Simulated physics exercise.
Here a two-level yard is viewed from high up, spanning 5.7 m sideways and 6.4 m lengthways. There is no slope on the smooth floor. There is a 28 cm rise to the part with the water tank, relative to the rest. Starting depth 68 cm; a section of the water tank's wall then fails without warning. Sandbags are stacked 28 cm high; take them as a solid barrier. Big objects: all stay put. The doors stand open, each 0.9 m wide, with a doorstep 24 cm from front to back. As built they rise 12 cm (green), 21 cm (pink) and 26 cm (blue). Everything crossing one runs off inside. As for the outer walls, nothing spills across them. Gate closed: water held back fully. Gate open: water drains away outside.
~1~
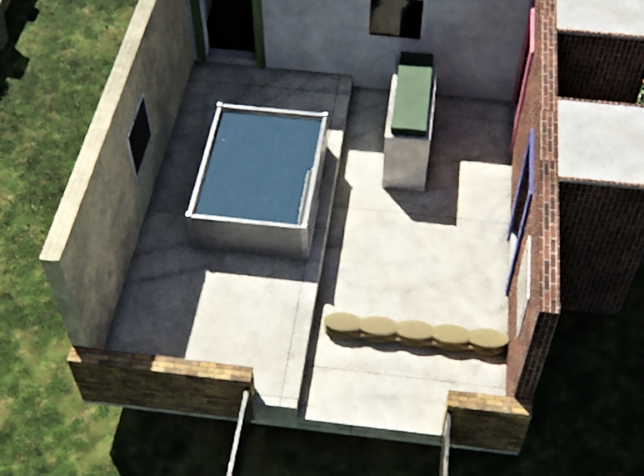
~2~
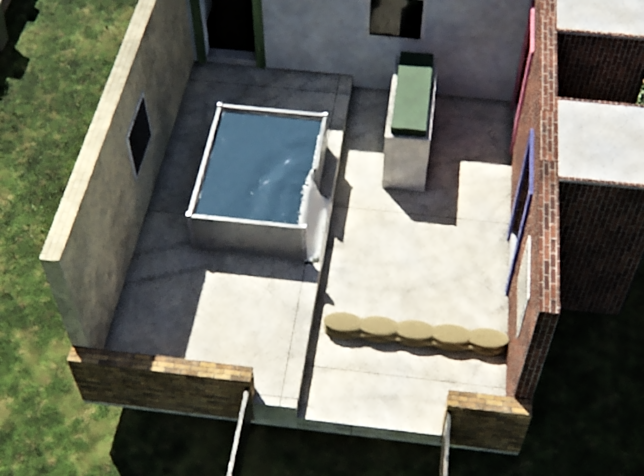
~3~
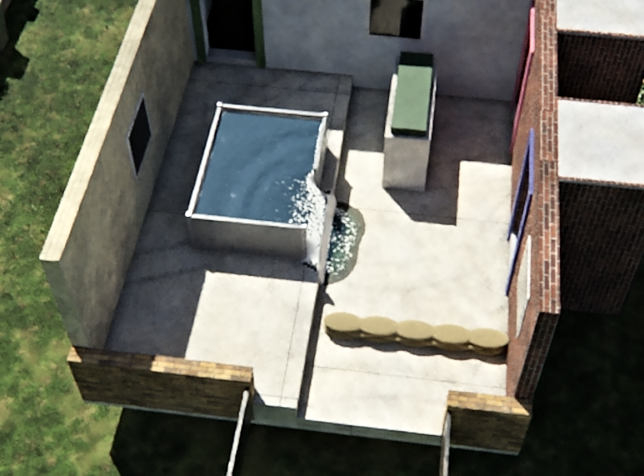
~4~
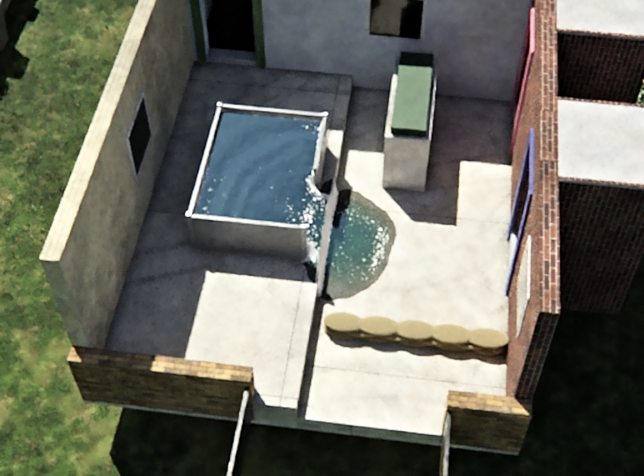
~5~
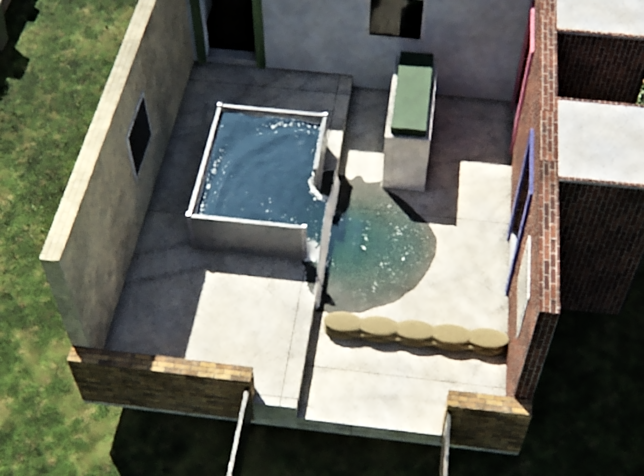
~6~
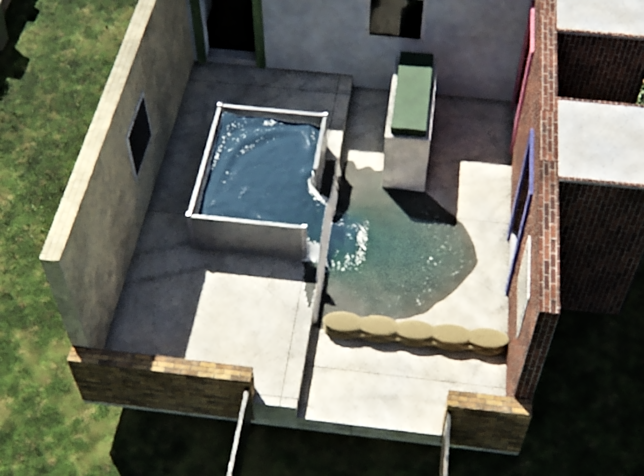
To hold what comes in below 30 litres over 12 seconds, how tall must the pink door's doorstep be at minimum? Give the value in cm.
About 19 cm.
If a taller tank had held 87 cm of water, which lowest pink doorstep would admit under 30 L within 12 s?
Roughly 24 cm high.
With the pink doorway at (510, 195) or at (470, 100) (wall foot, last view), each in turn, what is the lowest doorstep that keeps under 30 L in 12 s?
Roughly 18 cm for the first and 21 cm for the second.
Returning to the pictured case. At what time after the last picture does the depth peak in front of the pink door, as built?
It peaks around 4.5 s.
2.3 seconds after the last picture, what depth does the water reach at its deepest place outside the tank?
I'd estimate roughly 30 cm.
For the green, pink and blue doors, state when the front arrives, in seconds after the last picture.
On the clock: Green not in the 12 s, pink at 1.0 s, blue at 0.1 s.
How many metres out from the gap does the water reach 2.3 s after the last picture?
Close to 4.6 metres, I'd say.
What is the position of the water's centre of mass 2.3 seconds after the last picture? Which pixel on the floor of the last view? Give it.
I'd say around (373, 230).
Then, 0.7 s after the last picture water covers 25 % of the floor, deepest (38 cm) near (500, 337); it has not reached the pink door.
Then, 2.3 s after the last picture water covers 40 % of the floor, deepest (30 cm) near (501, 317); 6 cm at the pink door, 0 litres in over its 21 cm doorstep.
Then, 11.3 s after the last picture water covers 45 % of the floor, deepest (21 cm) near (500, 337); 18 cm at the pink door, 15 litres in over its 21 cm doorstep.
At the pink door as built, the water peaked near 26 cm, 4.3 s after the last picture.
With a doorstep of 16.5 cm, 60 litres would have come in within the 12 s; with 22.5 cm, 9 litres. So under 30 litres takes about 19 cm.
